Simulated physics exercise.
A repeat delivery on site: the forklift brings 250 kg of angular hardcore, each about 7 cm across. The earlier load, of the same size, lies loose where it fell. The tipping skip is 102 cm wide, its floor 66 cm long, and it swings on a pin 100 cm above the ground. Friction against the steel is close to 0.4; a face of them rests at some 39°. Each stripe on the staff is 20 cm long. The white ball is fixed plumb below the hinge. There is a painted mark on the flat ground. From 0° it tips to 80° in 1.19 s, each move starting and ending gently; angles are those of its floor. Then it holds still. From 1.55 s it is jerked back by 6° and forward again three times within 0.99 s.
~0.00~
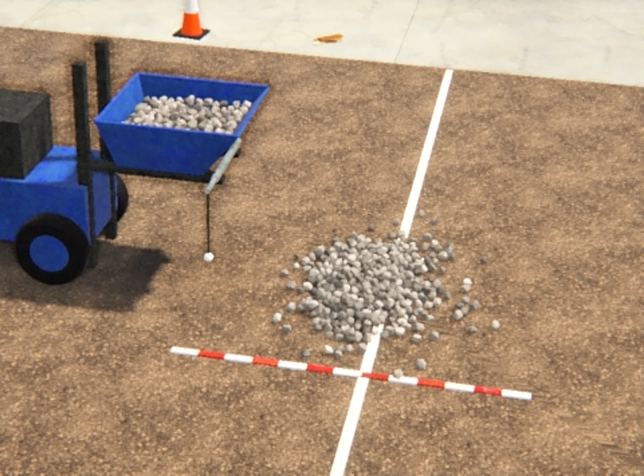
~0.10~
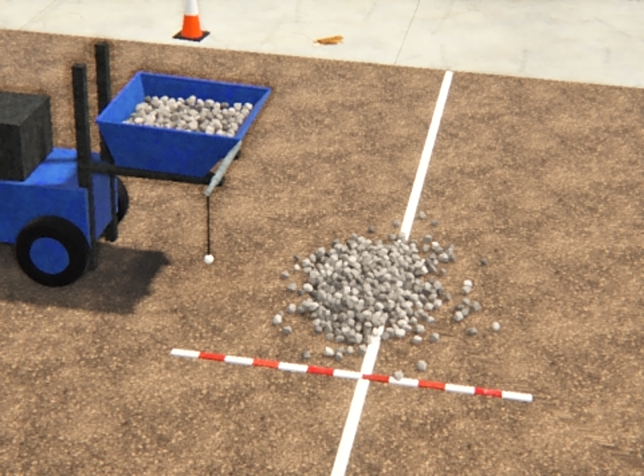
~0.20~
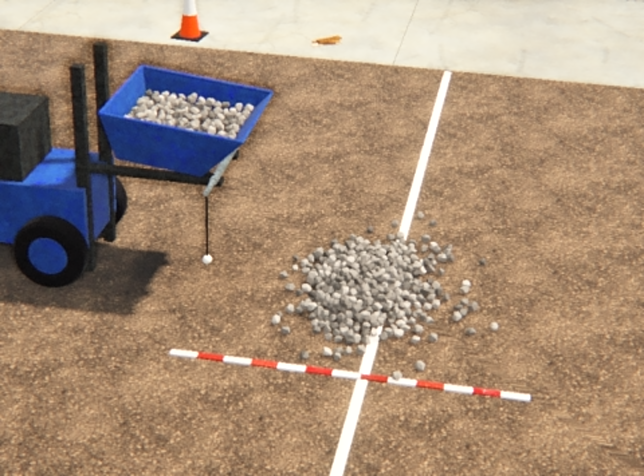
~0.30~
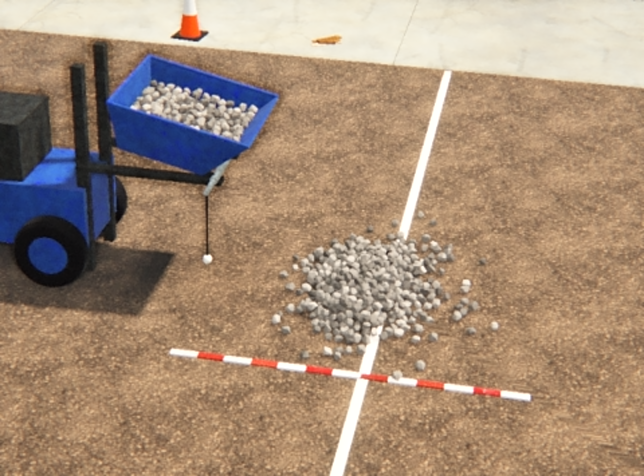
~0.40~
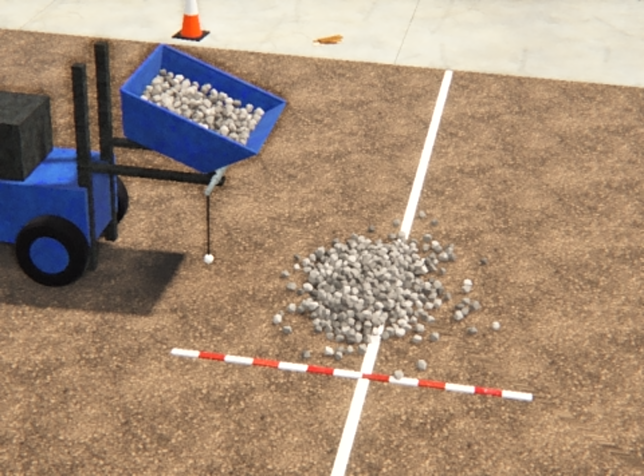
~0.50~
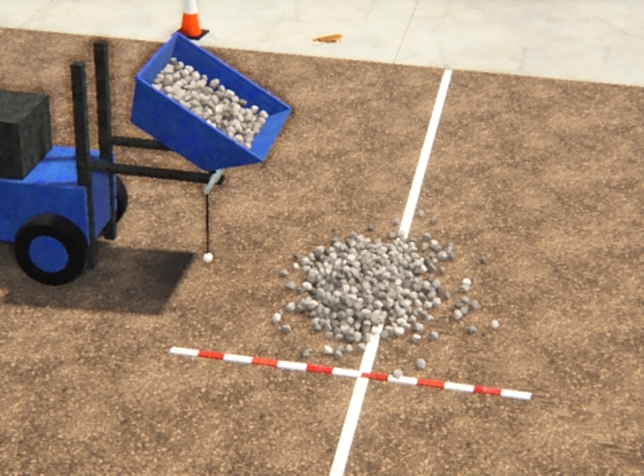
On bare brown ground, a blue forklift's skip of grey stones tilts steadily down toward the right.
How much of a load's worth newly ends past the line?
Close to 9 parts in a hundred.
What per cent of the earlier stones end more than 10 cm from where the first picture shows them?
About 5 per cent.
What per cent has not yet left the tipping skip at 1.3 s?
About 80 per cent.
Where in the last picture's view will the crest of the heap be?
Near (341, 253).
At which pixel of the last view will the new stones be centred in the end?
Their middle is at about (328, 271).
After 0.9 s the floor is at 67°; in per cent of one load, 100 in the tipping skip, 75 short of the line, 25 past the line; the foremost stones are at (473, 300).
After 1.3 s the floor is at 80°; in per cent of one load, 78 in the tipping skip, 97 short of the line, 25 past the line; the foremost stones are at (473, 300).
After 3.0 s the floor is at 80°; in per cent of one load, 0 in the tipping skip, 166 short of the line, 34 past the line; the foremost stones are at (474, 300).
After 5.4 s the floor is at 80°; in per cent of one load, 0 in the tipping skip, 166 short of the line, 34 past the line; the foremost stones are at (474, 300). Net gain past the line, 9.
